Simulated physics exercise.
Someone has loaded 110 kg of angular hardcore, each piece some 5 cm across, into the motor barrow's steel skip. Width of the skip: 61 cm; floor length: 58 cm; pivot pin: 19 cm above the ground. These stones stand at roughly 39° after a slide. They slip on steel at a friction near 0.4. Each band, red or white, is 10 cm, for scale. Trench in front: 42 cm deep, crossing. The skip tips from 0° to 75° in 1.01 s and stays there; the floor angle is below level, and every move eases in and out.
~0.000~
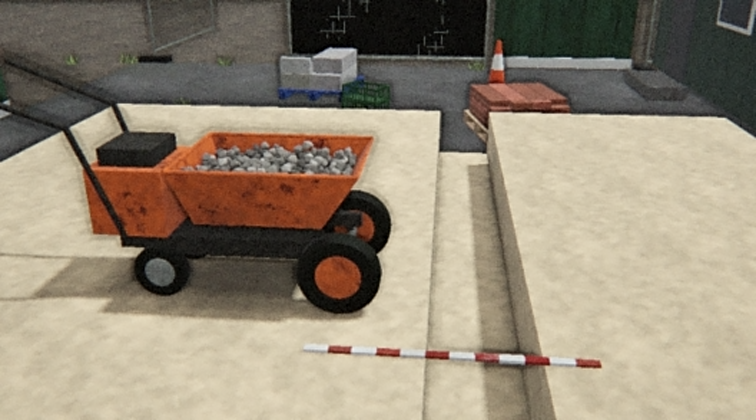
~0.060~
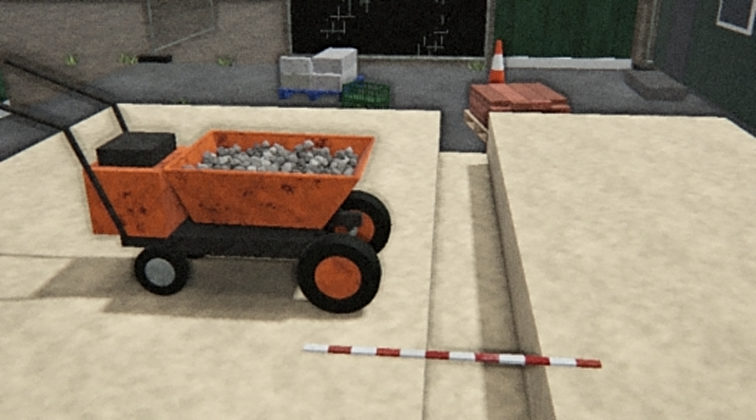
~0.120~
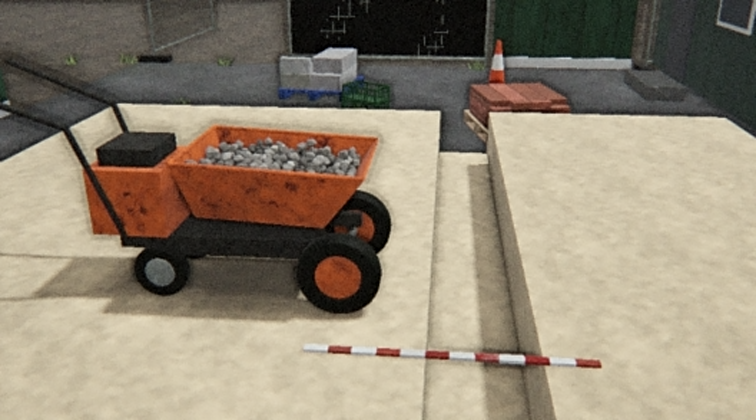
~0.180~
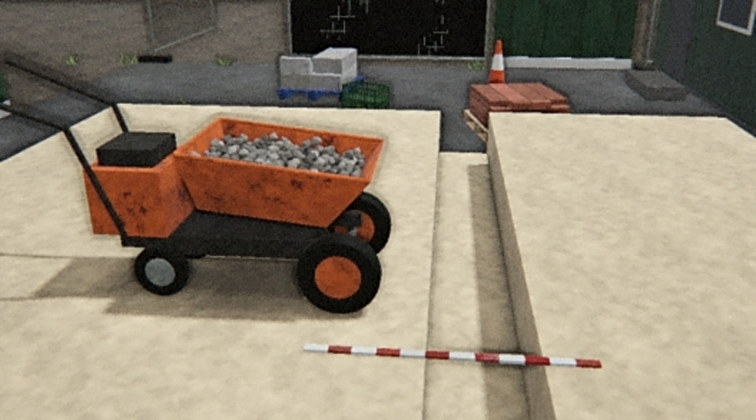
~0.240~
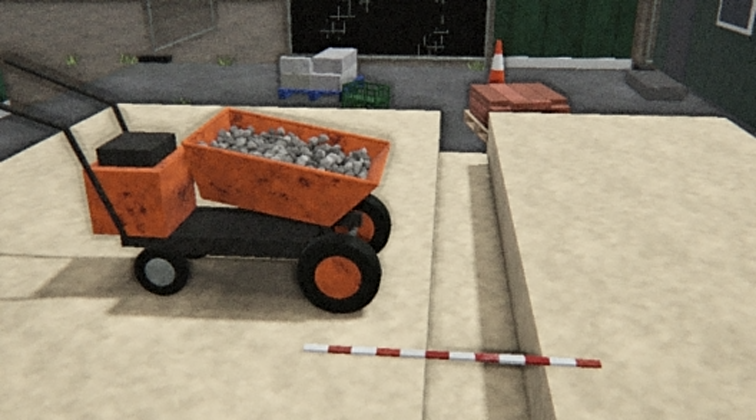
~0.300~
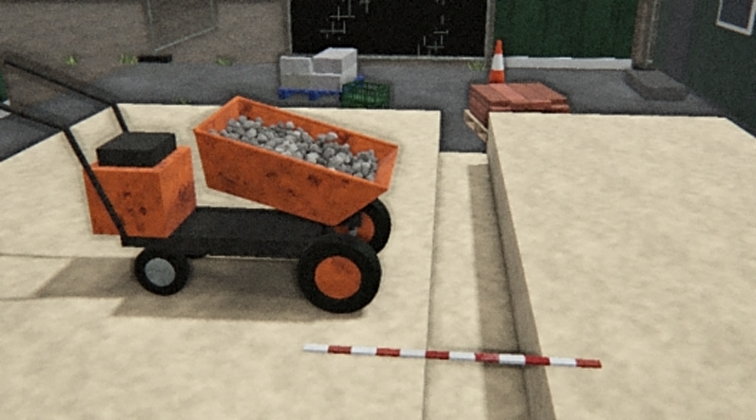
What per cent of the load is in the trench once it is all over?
98 %.
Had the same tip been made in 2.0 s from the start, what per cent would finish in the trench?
That would give about 100 percent.
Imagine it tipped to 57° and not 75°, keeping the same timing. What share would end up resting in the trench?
Close to 25 per cent then.
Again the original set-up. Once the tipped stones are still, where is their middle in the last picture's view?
In the last view, about (483, 353).
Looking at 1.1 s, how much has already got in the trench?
Close to 35 per cent at that time.
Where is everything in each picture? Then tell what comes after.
The skip is at 0°, its lip at (358, 179); the top of the load is at (299, 155), in the first picture.
The skip is at 1°, its lip at (359, 179); the top of the load is at (287, 154); the stones move at 0.2 m/s on average, in the second picture.
Lip at (363, 180), floor tilted 3°, highest stones at (265, 151); the stones move at 0.4 m/s on average, in the third picture.
The skip is at 6°, its lip at (370, 182); the top of the load is at (254, 146); the stones move at 0.6 m/s on average, in the fourth picture.
Lip at (378, 185), floor tilted 11°, highest stones at (235, 138); the stones move at 0.7 m/s on average, in the fifth picture.
The skip is at 16°, its lip at (387, 189); the top of the load is at (240, 127); the stones move at 0.8 m/s on average, in the sixth picture.
After 0.8 s the floor is at 64°; 100 % in the skip; the foremost stones are at (447, 228).
After 1.1 s the floor is at 75°; 64 % in the skip, 35 % in the trench; the foremost stones are at (527, 318).
After 1.5 s the floor is at 75°; 30 % in the skip, 68 % in the trench, 2 % past the trench; the foremost stones are at (586, 289).
After 3.4 s the floor is at 75°; 1 % in the skip, 98 % in the trench, 2 % past the trench; the foremost stones are at (605, 297).
